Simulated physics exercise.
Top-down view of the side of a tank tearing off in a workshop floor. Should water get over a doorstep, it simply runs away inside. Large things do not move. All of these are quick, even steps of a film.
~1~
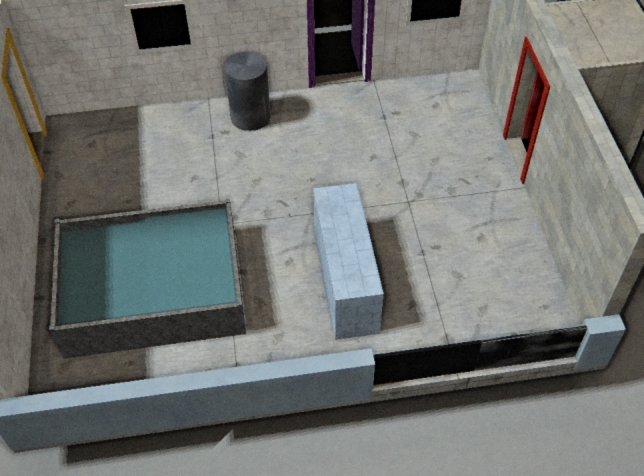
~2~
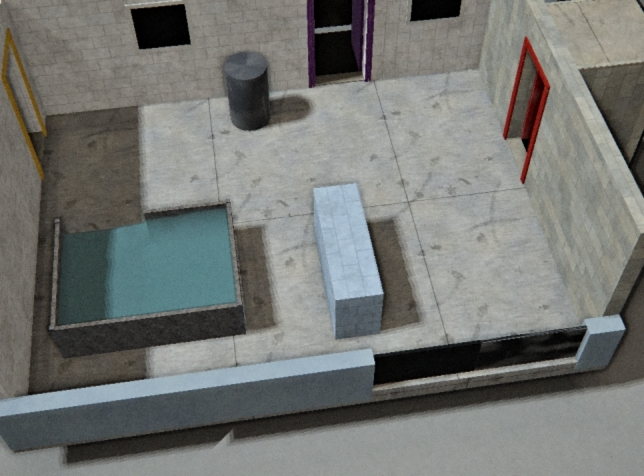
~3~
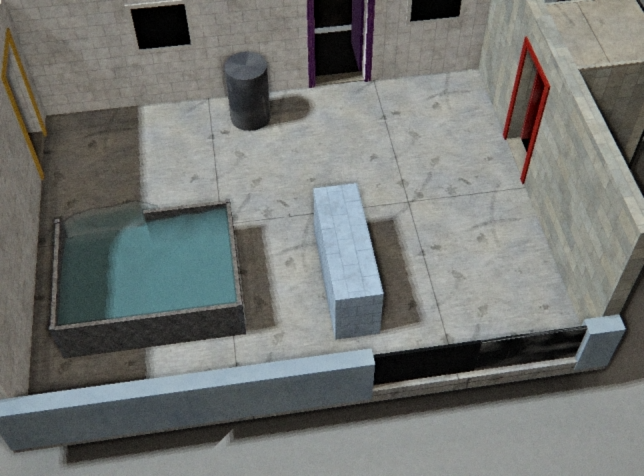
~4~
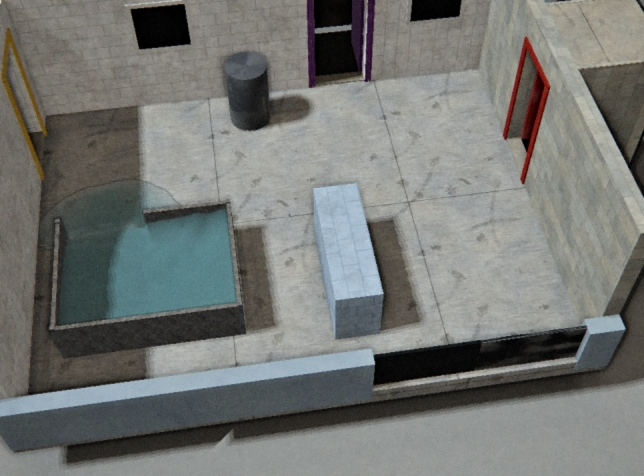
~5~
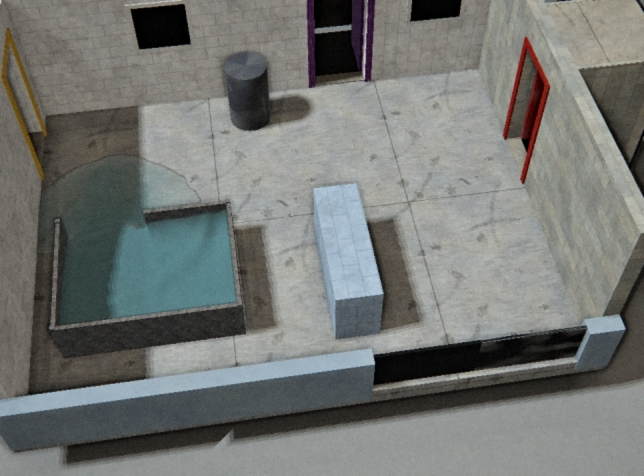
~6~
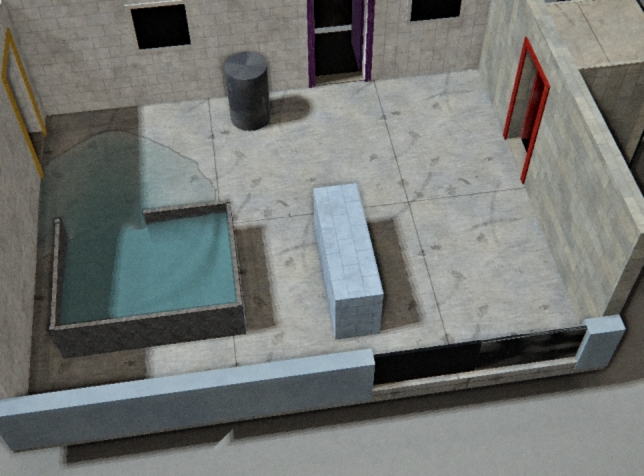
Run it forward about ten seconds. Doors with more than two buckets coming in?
Result: The purple door ends up at or below the line, the red door ends up above the line, the yellow door ends up above the line.
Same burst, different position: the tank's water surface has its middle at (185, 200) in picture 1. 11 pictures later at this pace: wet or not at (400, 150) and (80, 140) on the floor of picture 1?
I'd say still dry for the first and swamped for the second.
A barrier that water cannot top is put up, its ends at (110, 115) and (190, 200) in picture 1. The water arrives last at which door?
Last: The door marked red.
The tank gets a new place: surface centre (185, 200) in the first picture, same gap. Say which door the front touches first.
First: The yellow one.
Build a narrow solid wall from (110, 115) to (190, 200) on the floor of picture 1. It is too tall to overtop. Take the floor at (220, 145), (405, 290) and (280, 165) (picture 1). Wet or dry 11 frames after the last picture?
Untouched, untouched, untouched.
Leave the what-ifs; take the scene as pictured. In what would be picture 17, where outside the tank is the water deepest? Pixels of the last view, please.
Near (67, 120).
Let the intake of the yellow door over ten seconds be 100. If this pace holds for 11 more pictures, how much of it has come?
I'd put it at about 5 per cent.
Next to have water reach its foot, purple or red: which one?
I say the purple door.
A moment on, water covers 20 % of the floor; the purple door not reached, the red door not reached, the yellow door wet at the sill, nothing in.
Next, water covers 20 % of the floor; the purple door not reached, the red door not reached, the yellow door under two buckets in.
Then, water covers 40 % of the floor; the purple door wet at the sill, nothing in, the red door not reached, the yellow door far over two buckets in.
Later, water covers 80 % of the floor; the purple door wet at the sill, nothing in, the red door under two buckets in, the yellow door far over two buckets in.
In the end, water covers 95 % of the floor; the purple door wet at the sill, nothing in, the red door over two buckets in, the yellow door far over two buckets in.
